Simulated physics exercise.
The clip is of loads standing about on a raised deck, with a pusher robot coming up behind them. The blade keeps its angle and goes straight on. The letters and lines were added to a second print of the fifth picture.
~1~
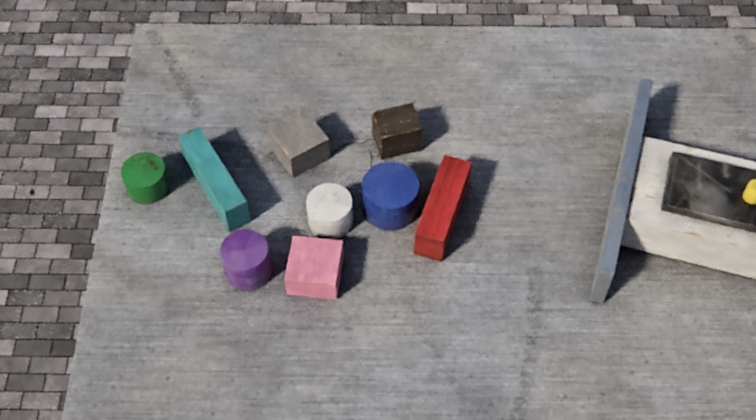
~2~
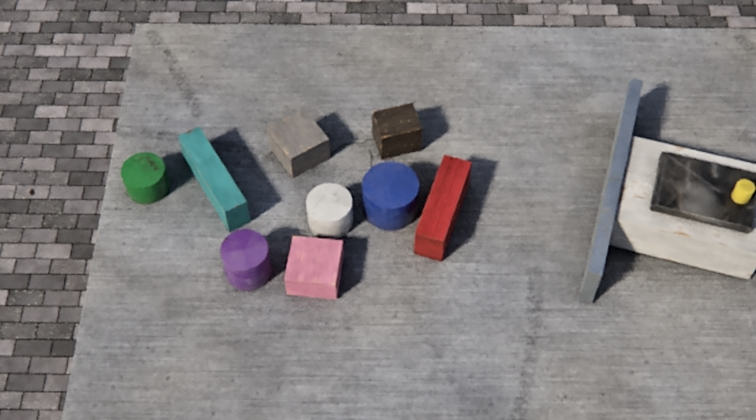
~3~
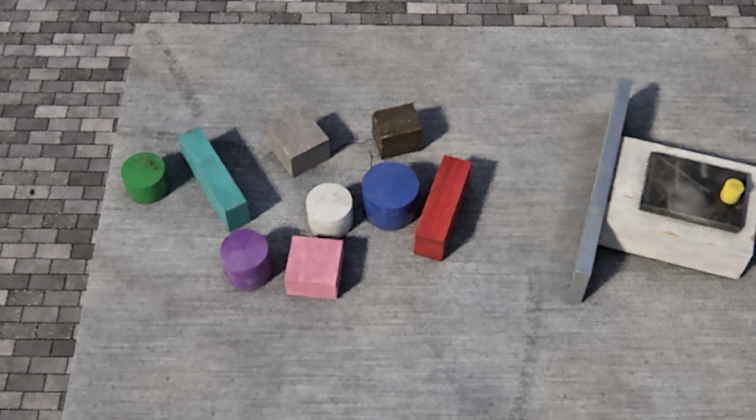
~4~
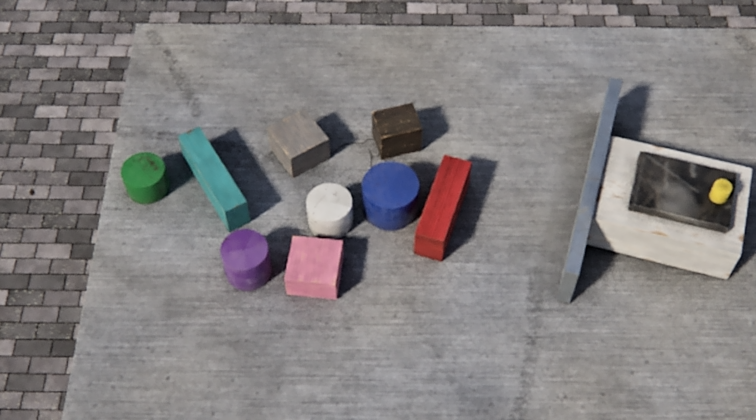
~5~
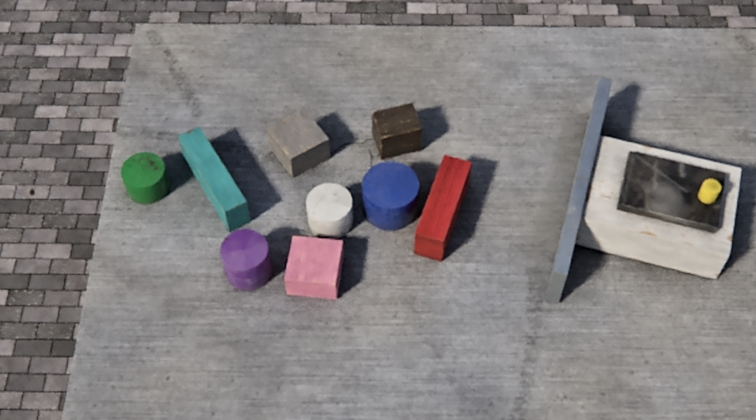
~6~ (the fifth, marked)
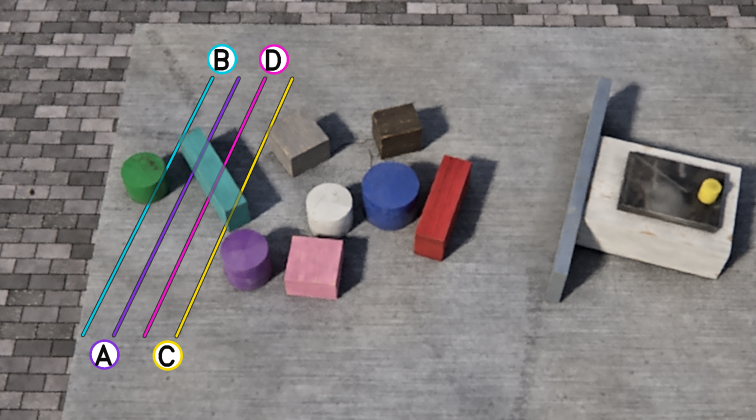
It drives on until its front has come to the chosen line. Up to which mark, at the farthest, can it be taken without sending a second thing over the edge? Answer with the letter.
The farthest such stop is D.
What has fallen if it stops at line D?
The green canister goes over.
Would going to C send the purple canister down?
By then, no.
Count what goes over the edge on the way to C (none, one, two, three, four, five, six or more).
The count is none.
On the copy, A at (181, 196); B at (153, 196); C at (239, 197); D at (209, 197).
On D. First, robot (528, 187); red stick (420, 207); blue canister (380, 195).
Then, robot (391, 186); turquoise bar (201, 175); purple canister (206, 253).
Finally, robot (282, 185); green canister over the edge; turquoise bar (120, 165); one fallen.
By contrast, A drops three; B drops six; C is within the limit but short.
